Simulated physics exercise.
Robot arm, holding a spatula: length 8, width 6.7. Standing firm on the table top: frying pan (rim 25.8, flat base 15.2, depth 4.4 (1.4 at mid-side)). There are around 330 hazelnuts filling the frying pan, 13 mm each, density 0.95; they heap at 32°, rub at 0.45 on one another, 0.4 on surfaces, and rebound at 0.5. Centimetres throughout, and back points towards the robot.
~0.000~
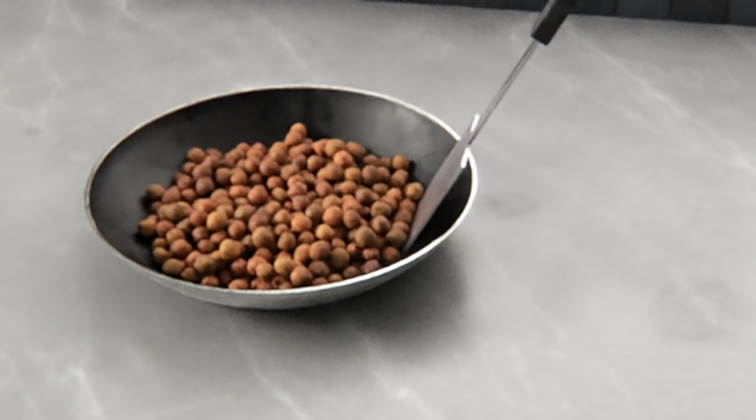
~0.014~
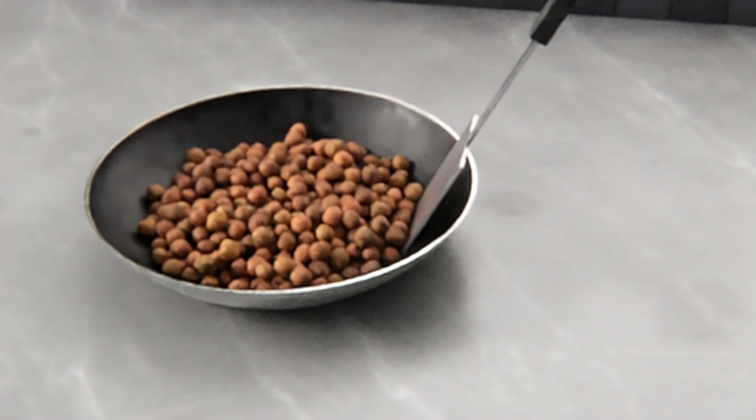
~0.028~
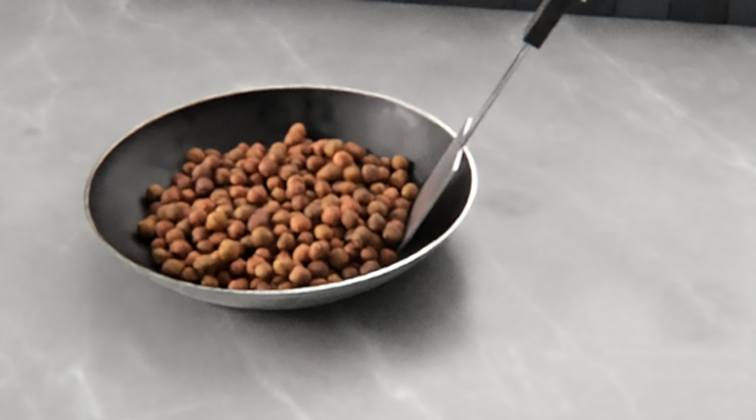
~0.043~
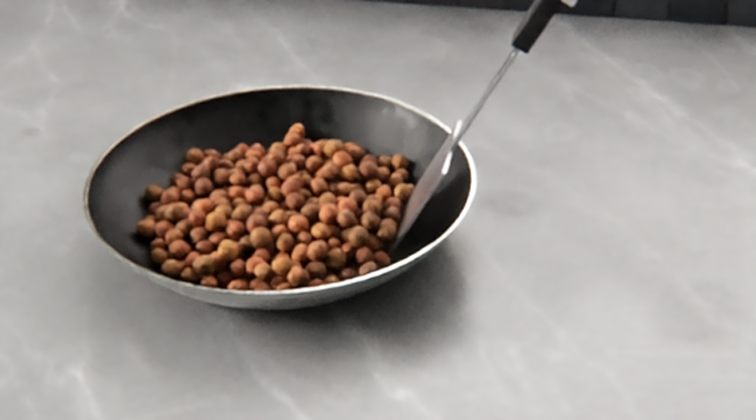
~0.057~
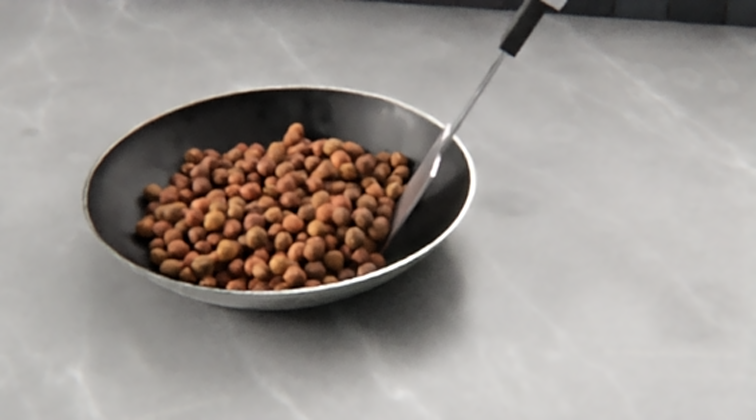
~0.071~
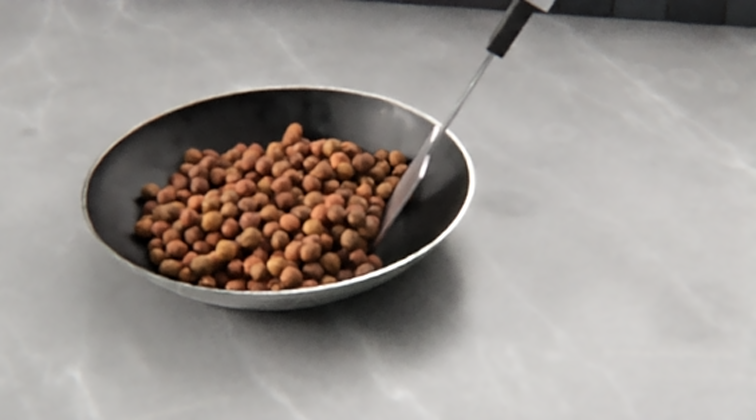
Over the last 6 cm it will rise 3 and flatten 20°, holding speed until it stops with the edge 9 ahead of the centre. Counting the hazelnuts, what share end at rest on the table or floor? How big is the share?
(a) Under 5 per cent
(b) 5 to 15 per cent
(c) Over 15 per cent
5 to 15 per cent (b).
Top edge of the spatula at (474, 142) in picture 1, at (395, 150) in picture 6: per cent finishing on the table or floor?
Some 25 per cent.
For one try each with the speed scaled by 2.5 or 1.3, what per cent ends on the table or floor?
Estimates in order: 30 per cent, 20 per cent.
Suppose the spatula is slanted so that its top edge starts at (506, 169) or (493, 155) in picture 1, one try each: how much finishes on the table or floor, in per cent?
I'd say near 10 per cent for the first and near 10 per cent for the second.
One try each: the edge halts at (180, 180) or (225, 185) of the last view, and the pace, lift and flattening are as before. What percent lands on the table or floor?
About 0 and 0 per cent.
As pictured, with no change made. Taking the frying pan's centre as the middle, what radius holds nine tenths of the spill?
The distance is roughly 25 cm.
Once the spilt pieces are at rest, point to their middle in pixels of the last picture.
Pixel estimate: About (49, 183).
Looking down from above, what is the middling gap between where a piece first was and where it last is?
Distance: Near 3 cm.
After 0.19 s, sloping 62°, highest piece 5 above the table; 329 in the frying pan.
After 0.31 s, sloping 55°, highest piece 6 above the table; 329 in the frying pan.
After 0.57 s, sloping 42°, highest piece 6 above the table; 298 in the frying pan, 29 on the table or floor, 2 on the blade or in flight.
After 1.62 s, sloping 42°, highest piece 6 above the table; 298 in the frying pan, 31 on the table or floor.
At rest, 298 in the frying pan, 31 on the table or floor. That is 9 % on the table or floor.
